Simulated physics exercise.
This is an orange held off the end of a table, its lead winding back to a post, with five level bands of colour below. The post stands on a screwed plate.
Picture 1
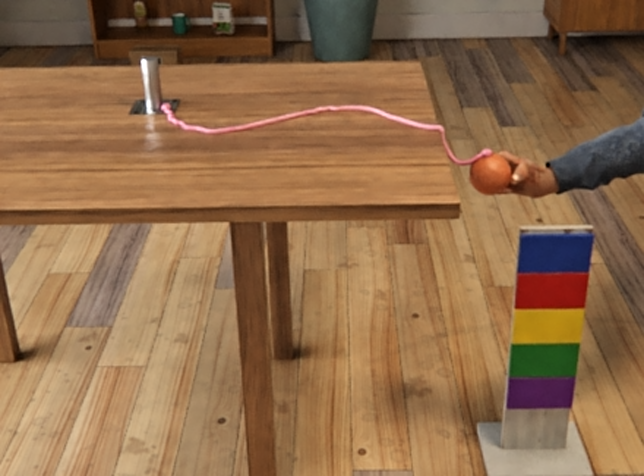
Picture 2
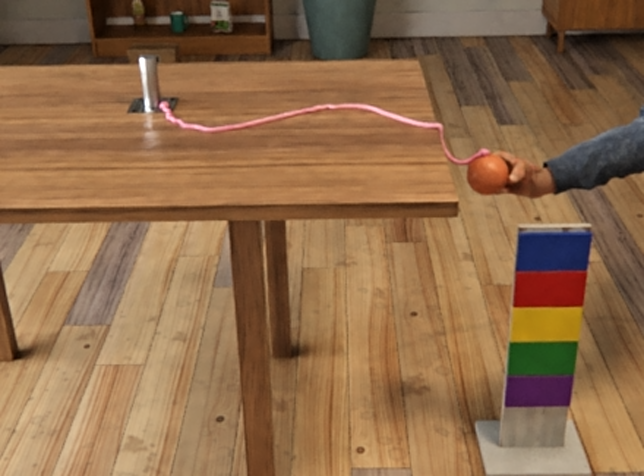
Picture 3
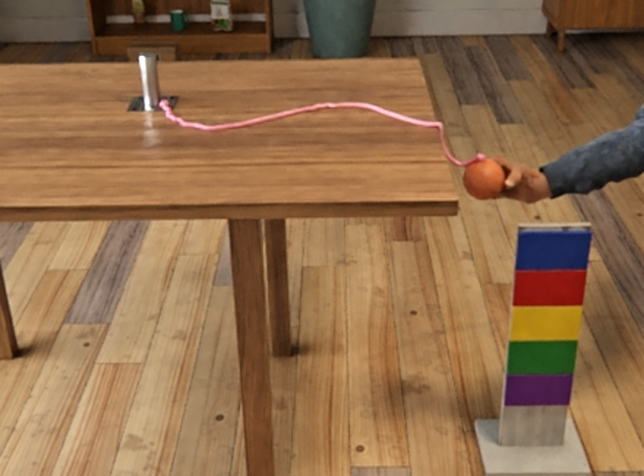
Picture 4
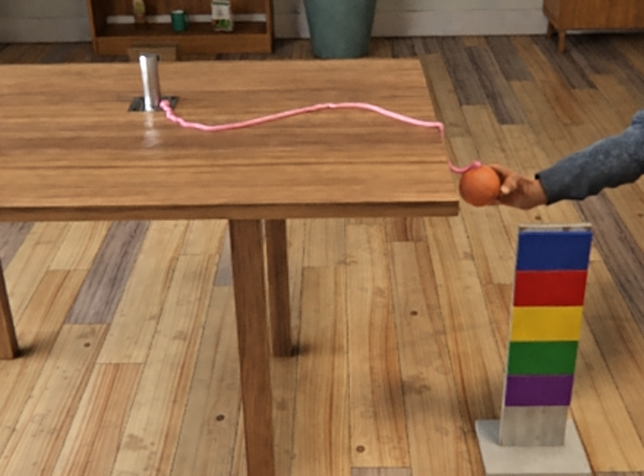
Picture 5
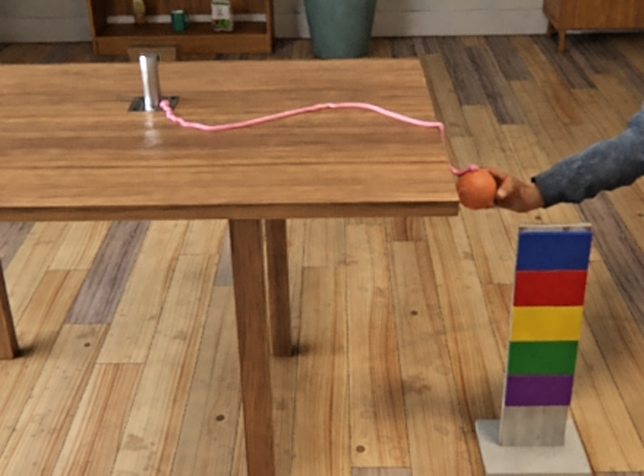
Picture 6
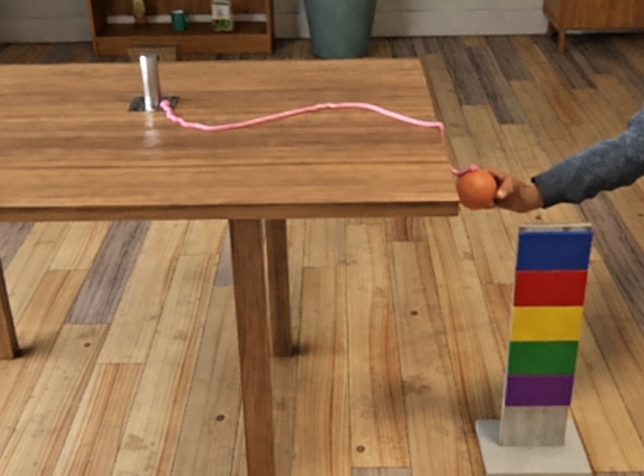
A hand holding an orange tied to a pink cord beyond a table's edge, drifting slightly left and down above coloured bands.
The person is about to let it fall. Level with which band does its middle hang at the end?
Its middle rests at the red band.
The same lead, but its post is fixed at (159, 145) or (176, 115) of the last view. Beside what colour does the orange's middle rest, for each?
Try by try: Yellow; yellow.
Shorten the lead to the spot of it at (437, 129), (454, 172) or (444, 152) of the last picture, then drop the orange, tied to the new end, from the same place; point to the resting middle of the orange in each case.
About (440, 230), (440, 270) and (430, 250).
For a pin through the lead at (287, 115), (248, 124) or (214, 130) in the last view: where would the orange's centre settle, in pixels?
Near (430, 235), (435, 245) and (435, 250).
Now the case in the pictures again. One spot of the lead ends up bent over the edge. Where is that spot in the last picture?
The one at (371, 107).
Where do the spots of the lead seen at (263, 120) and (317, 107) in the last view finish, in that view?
They go to (315, 114) and to (379, 119).
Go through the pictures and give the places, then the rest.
Orange (490, 174); blue (556, 255); red (552, 292); yellow (548, 327); green (544, 361); purple (541, 394), in the first picture.
Orange (488, 174); lead through (171, 116) (219, 130) (296, 113) (365, 107) (425, 125), in the second picture.
Orange (484, 179), in the third picture.
Orange (479, 186); lead through (171, 115) (220, 128) (296, 112) (366, 106) (425, 125), in the fourth picture.
Orange (476, 189), in the fifth picture.
Orange (476, 190); lead through (171, 115) (220, 128) (296, 112) (366, 106) (425, 125), in the sixth picture.
Soon after, orange near (467, 274); level with red.
Then, orange near (417, 278); level with red.
Further on, orange near (444, 289); level with red.
At rest, orange near (435, 287); level with red. The red one.
